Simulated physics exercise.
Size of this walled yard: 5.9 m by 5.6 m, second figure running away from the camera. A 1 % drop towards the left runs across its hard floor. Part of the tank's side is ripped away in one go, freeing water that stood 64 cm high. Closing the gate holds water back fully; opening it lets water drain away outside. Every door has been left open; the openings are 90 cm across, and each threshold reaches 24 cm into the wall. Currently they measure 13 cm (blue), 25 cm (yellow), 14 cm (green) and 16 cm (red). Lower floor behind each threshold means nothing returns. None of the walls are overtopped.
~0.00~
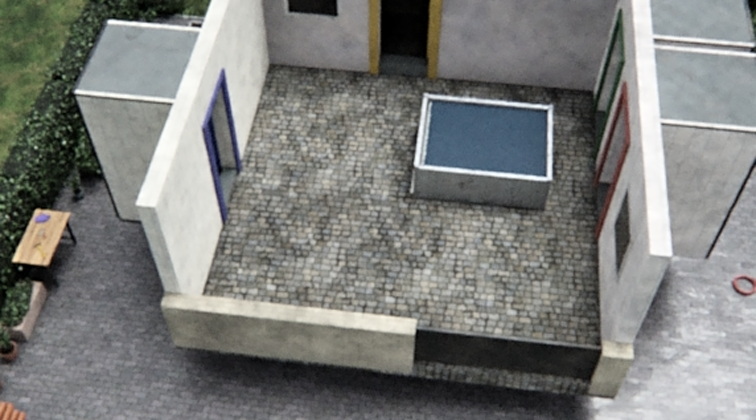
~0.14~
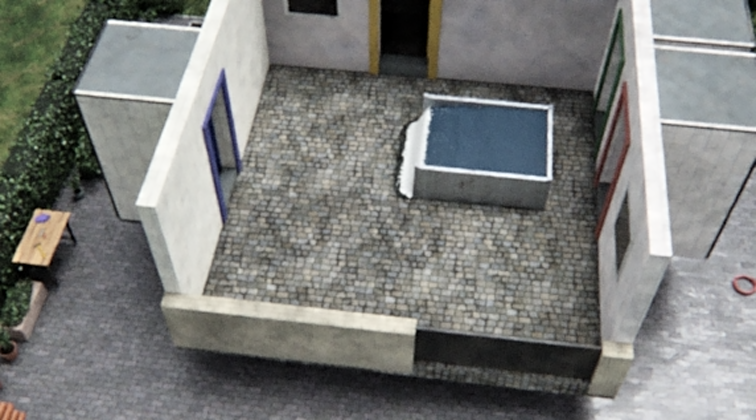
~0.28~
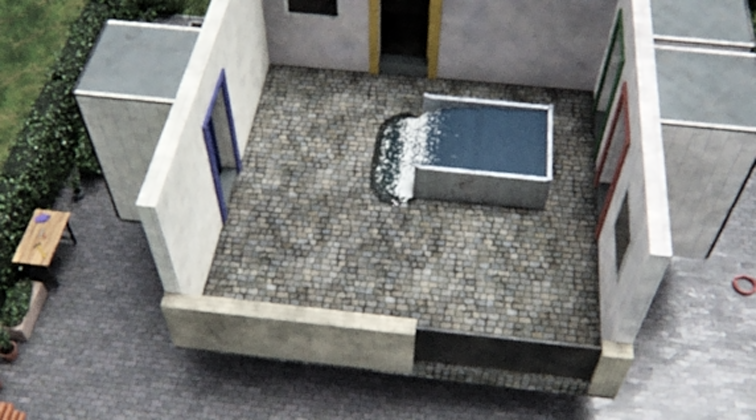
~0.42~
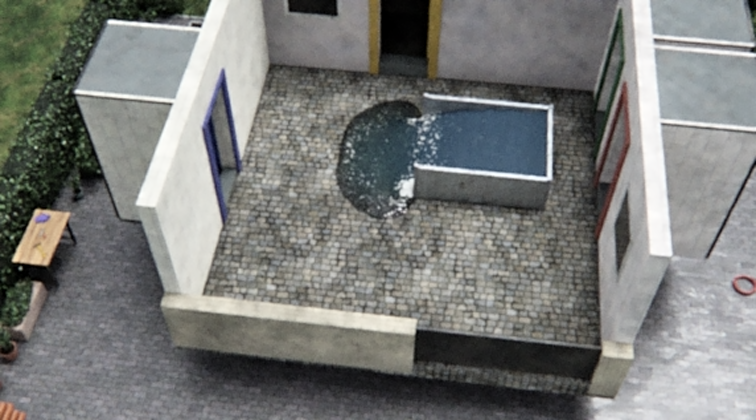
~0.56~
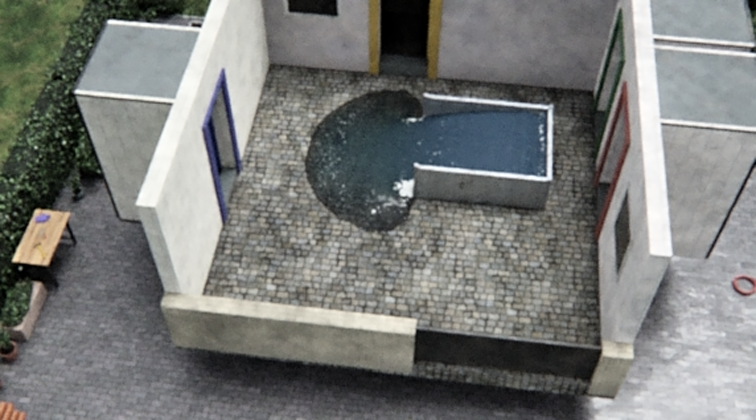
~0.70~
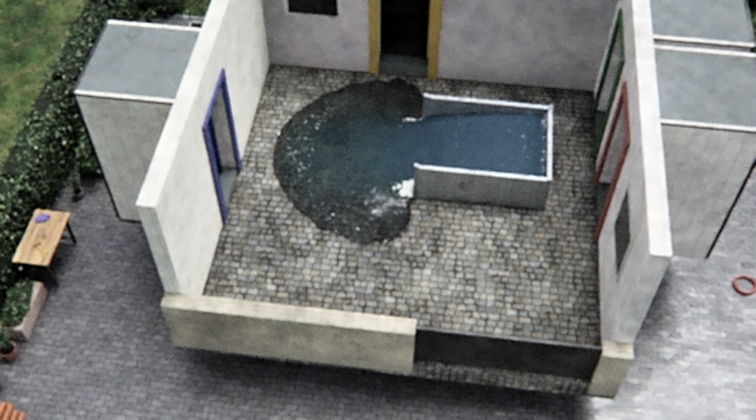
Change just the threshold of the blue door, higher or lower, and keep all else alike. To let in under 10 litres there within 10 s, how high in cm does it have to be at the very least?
At least roughly 23 cm.
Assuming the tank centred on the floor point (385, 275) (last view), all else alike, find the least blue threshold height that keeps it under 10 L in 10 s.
24 cm or thereabouts.
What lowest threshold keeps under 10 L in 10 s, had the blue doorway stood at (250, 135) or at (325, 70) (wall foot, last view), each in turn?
First place around 28 cm, second around 19 cm.
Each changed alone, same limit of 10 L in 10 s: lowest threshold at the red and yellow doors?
Close to 6.0 cm (red) and close to 6.5 cm (yellow).
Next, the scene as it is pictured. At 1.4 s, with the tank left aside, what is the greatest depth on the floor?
It gets to close to 32 centimetres there.
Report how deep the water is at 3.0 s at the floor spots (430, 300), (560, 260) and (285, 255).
Ordered as asked: 0, 0, 2 cm.
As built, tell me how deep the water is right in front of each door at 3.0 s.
Door by door in centimetres - blue 21, yellow 2, green 0, red 0.
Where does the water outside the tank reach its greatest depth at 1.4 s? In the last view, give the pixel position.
At about pixel (245, 151).
After 1.4 s water covers 35 % of the floor, deepest (32 cm) near (245, 151); 23 cm at the blue door, 3 litres in over its 13 cm threshold.
After 3.0 s water covers 45 % of the floor, deepest (32 cm) near (194, 325); 21 cm at the blue door, 75 litres in over its 13 cm threshold.
After 10.0 s water covers 95 % of the floor, deepest (11 cm) near (556, 180); 8 cm at the blue door, 95 litres in over its 13 cm threshold.
At the blue door as built, the water arrived by 1.1 s and peaked near 26 cm at 2.0 s.
Run again over the same 10 s with other heights there, 19 litres in over 20.5 cm, 1 litre over 27.5 cm. The limit of 10 litres is kept from about 23 cm up.
